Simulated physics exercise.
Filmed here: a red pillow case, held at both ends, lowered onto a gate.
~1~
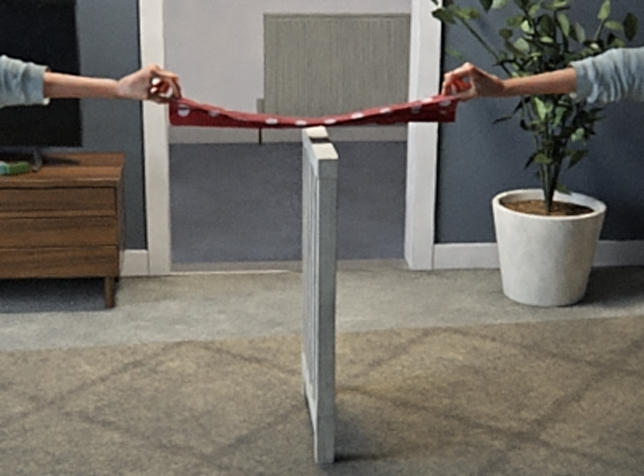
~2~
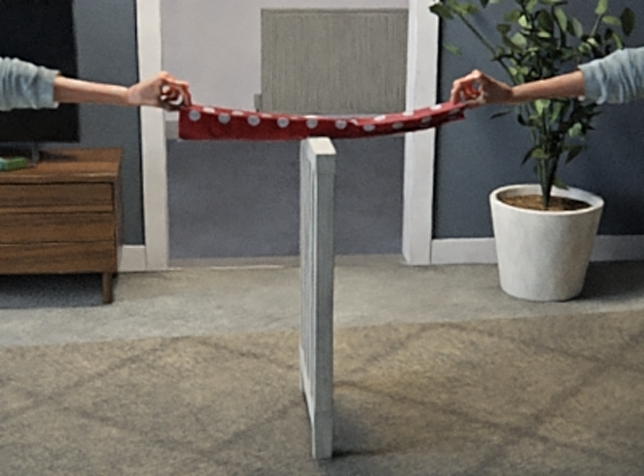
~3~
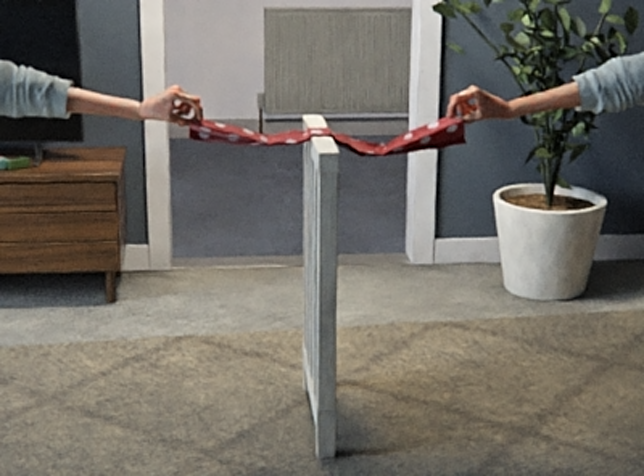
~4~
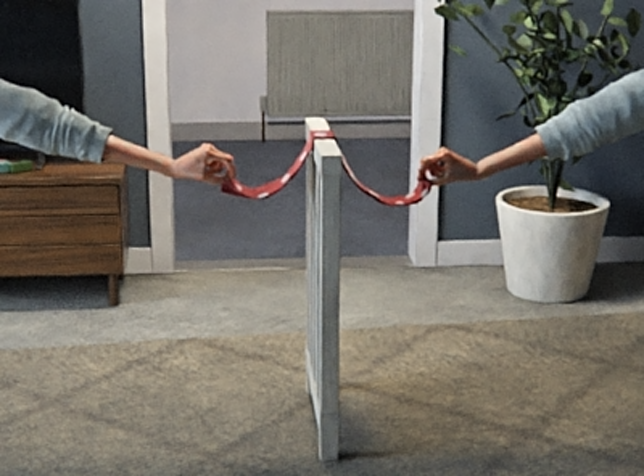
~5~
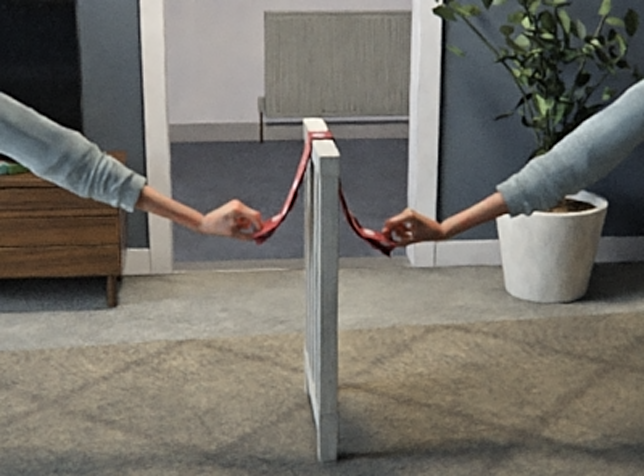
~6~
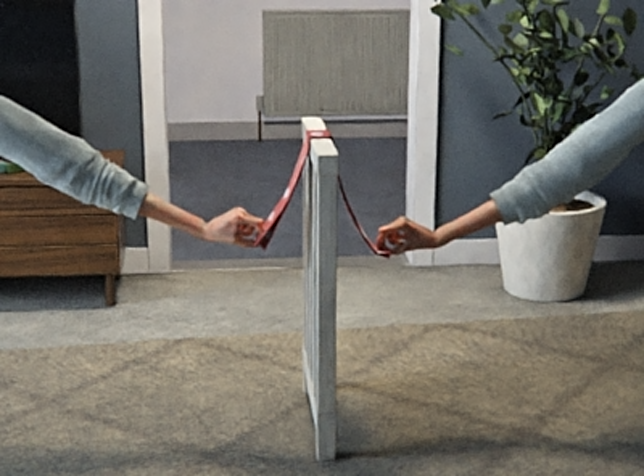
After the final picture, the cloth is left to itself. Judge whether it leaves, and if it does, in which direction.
It does not leave.
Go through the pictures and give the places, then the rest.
Left end (174, 125); right end (449, 122); top of the gate (328, 163), in the first picture.
Left end (183, 140); right end (455, 116), in the second picture.
Left end (194, 132); right end (459, 137); top of the gate (329, 157), in the third picture.
Left end (225, 181); right end (419, 179), in the fourth picture.
Left end (261, 234); right end (383, 250), in the fifth picture.
Left end (263, 237); right end (380, 248); both sides about alike, in the sixth picture.
Then, 0.18 s after the last picture, pillow case hanging on both sides, left end near (273, 249), right end near (367, 266).
Then, 0.32 s after the last picture, pillow case hanging on both sides, left end near (308, 254), right end near (331, 273).
Then, 1.24 s after the last picture, pillow case hanging on both sides, left end near (307, 254), right end near (331, 274).
At rest, pillow case hanging on both sides, left end near (307, 254), right end near (332, 274). The red pillow case hangs there.
